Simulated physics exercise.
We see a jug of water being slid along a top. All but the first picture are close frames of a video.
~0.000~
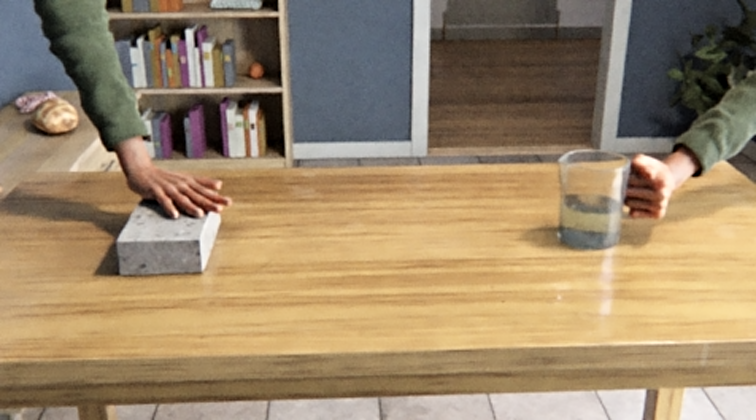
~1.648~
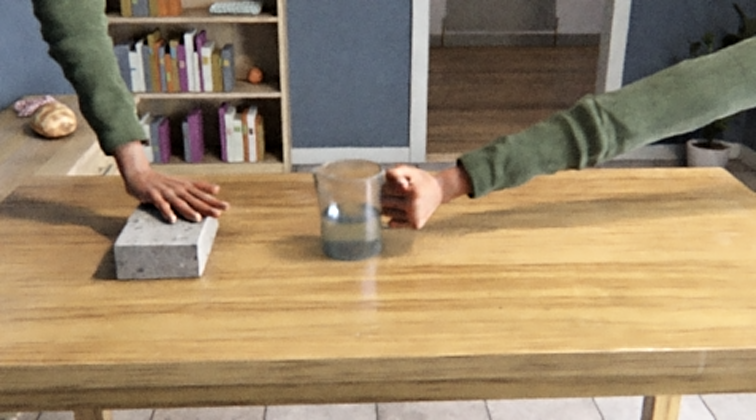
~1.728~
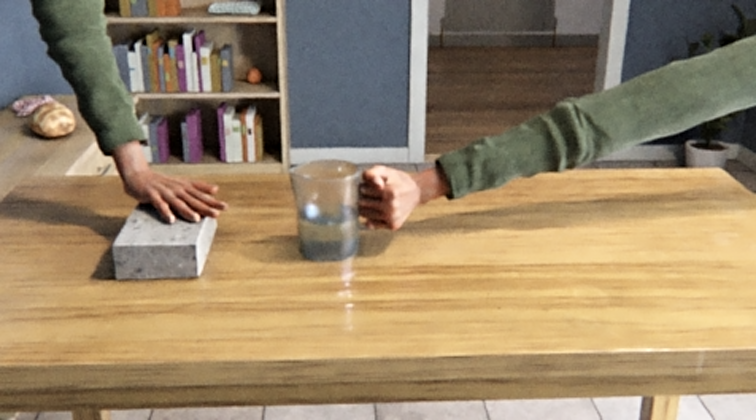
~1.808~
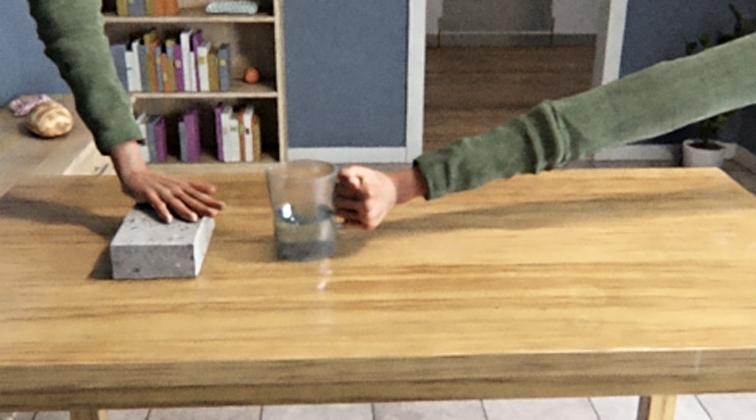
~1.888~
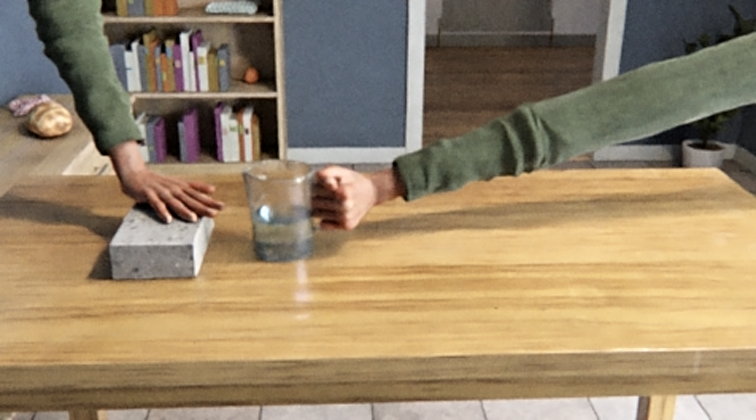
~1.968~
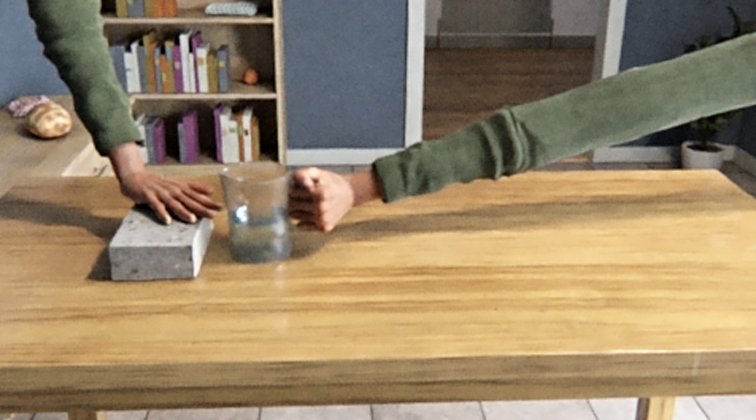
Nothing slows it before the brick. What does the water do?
At the stop the jug stays dry outside.
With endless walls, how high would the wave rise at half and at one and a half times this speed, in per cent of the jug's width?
In turn 20 and 55 per cent.
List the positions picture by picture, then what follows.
At rest; jug (593, 197) about half full; brick (172, 231), in the first picture.
Under way; jug about half full, surface at (351, 213), in the second picture.
A step of some 25 px; jug (328, 208) about half full, in the third picture.
A step of some 25 px; jug about half full, surface at (304, 213), in the fourth picture.
A step of some 20 px; jug (282, 208) about half full, in the fifth picture.
A step of some 20 px; jug about half full, surface at (260, 215); brick (165, 236), in the sixth picture.
After 2.1 s, the jug meets the brick.
After 2.1 s, the water surges up the wall; the wave climbs under half way to the rim.
After 3.5 s, the jug stands at the brick; all is still inside.
